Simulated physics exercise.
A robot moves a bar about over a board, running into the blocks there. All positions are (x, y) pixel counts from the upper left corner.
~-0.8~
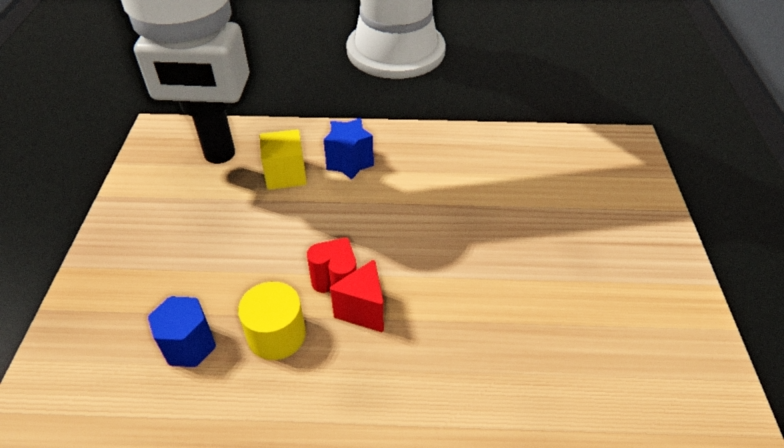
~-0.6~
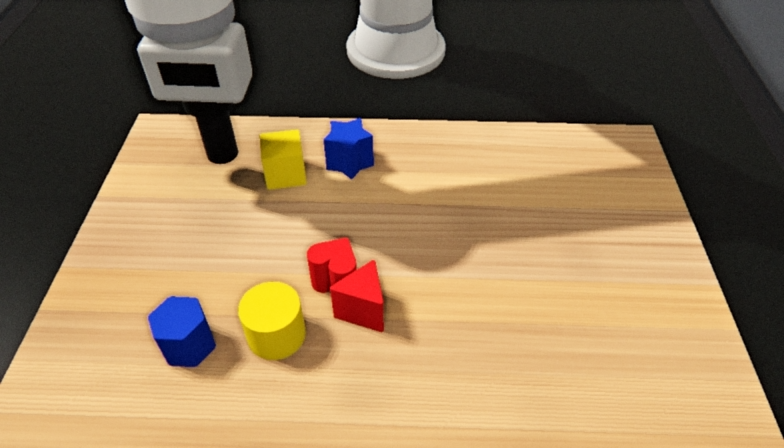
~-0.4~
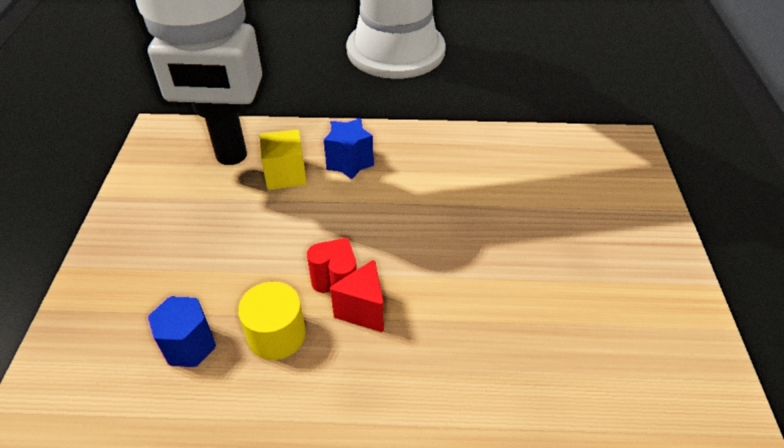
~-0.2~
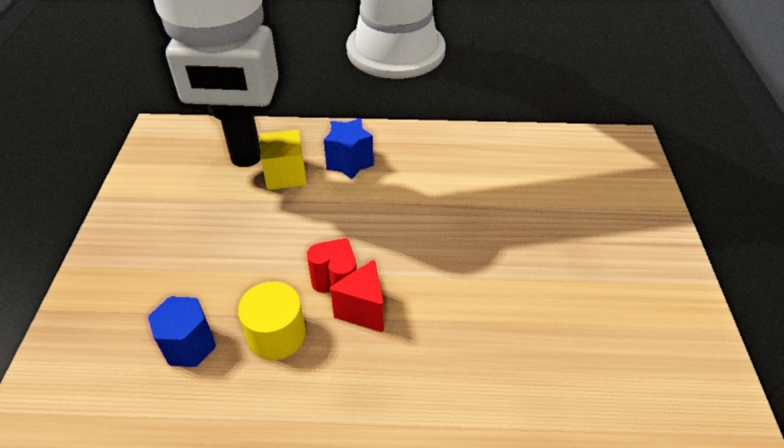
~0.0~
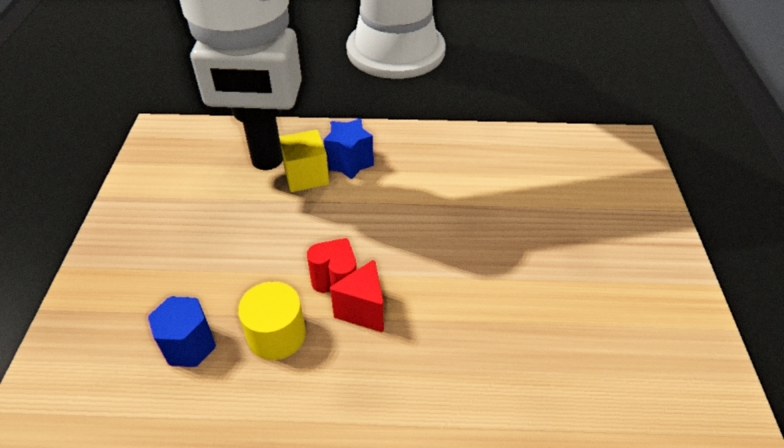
Robot arm sliding its black bar rightward across a wooden board, nudging a yellow block right toward a blue star block.
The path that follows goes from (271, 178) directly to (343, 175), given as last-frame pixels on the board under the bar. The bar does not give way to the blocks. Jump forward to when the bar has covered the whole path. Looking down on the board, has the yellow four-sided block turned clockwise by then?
Answer: Yes.
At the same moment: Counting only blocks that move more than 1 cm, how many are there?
I predict two.
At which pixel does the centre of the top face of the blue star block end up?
It will end up at (391, 125).
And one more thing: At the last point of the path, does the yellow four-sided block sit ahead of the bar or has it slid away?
The bar will still be pushing it.
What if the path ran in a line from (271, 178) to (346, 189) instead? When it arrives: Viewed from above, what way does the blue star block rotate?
That block twists counter-clockwise.
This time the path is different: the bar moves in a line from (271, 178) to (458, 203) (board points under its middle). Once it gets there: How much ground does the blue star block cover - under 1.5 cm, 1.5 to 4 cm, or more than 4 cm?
Once the path is done, the blue star block lies more than 4 cm from its present place.
The first path, step by step. Halfway along, bar (305, 159); yellow four-sided block (340, 148), turned 20° clockwise; blue star block (374, 129), turned 50° anticlockwise.
At the end, bar (342, 157); yellow four-sided block (376, 150), turned 30° clockwise; blue star block (391, 125), turned 85° anticlockwise.
